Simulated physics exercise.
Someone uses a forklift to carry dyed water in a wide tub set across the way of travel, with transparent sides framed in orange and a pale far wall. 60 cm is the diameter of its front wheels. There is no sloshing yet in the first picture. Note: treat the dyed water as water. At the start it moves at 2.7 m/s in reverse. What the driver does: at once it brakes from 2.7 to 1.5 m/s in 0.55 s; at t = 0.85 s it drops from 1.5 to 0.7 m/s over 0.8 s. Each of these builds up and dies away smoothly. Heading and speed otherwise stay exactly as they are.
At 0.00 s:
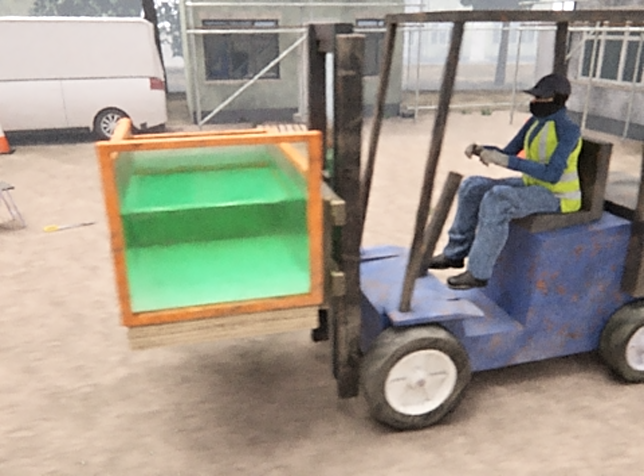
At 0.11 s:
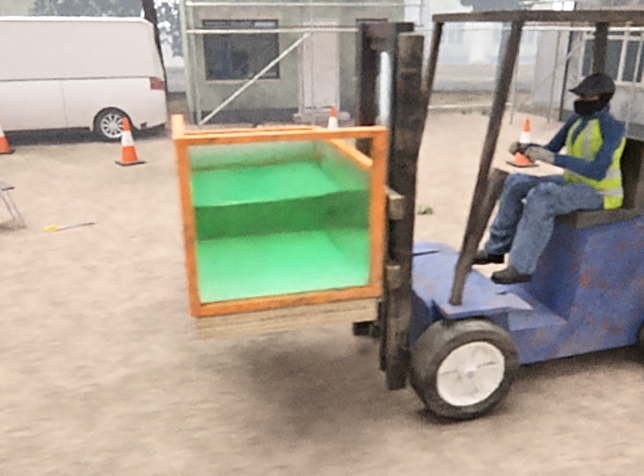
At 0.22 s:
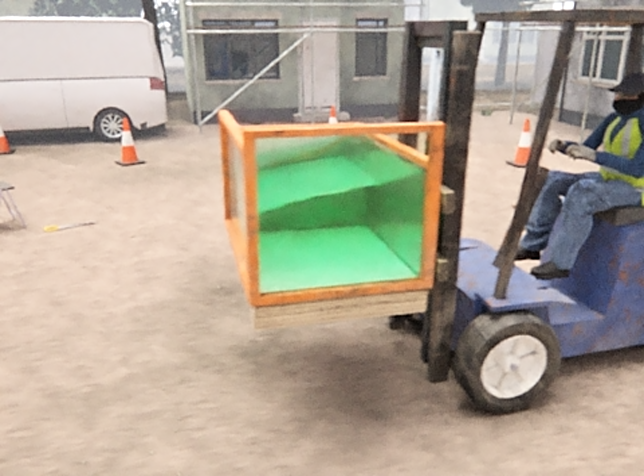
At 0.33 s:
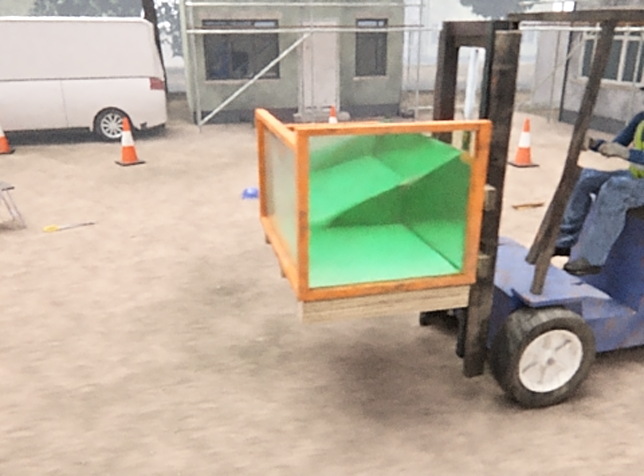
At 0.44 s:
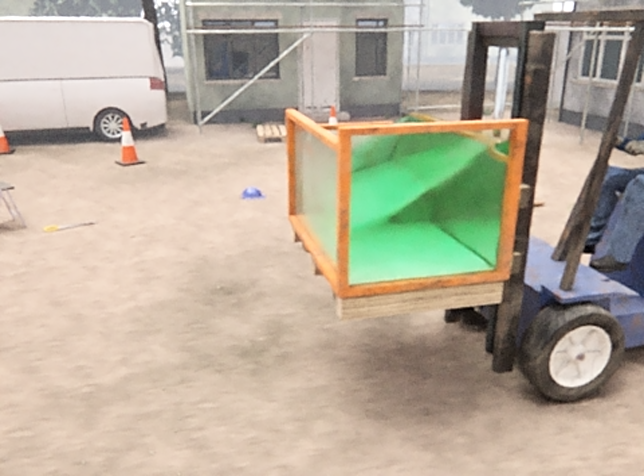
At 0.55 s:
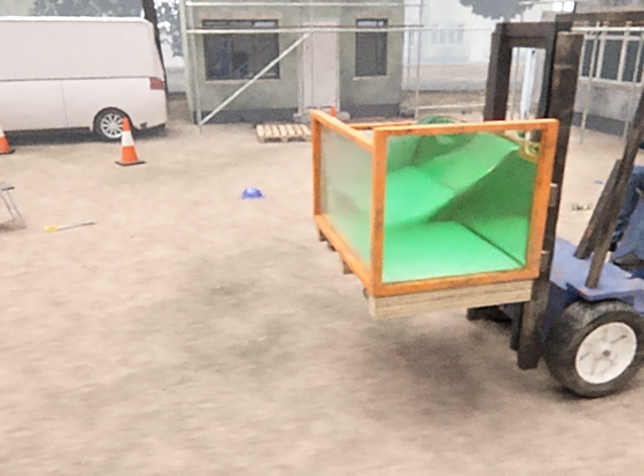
We see a blue forklift with a seated driver in a yellow vest reverse to the right, carrying an orange-framed clear tub of green water, whose surface starts level, then climbs into a steep slope, higher towards the forklift.
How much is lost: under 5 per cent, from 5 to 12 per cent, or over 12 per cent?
From 5 to 12 per cent.
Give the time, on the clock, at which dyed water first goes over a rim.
I'd put it close to 0.6 seconds.
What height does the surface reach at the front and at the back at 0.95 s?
Level, front = 62 cm; level, back = 36 cm.
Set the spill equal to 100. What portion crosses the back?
100%.
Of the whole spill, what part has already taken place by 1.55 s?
Roughly 30 per cent.
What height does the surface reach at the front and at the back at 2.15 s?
Roughly 64 cm in front and 30 cm behind.
Then, 0.95 s in, front 61 cm, middle 41 cm, back 37 cm above the floor; the loss stands at 2 per cent, over the back.
Then, 1.55 s in, front 31 cm, middle 41 cm, back 69 cm above the floor; the loss stands at 2 per cent, over the back.
Then, 2.15 s in, front 63 cm, middle 38 cm, back 31 cm above the floor; the loss stands at 7 per cent, over the back.
Then, 4.64 s in, the loss stands at 8 per cent, over the back, 35 of 432 litres.
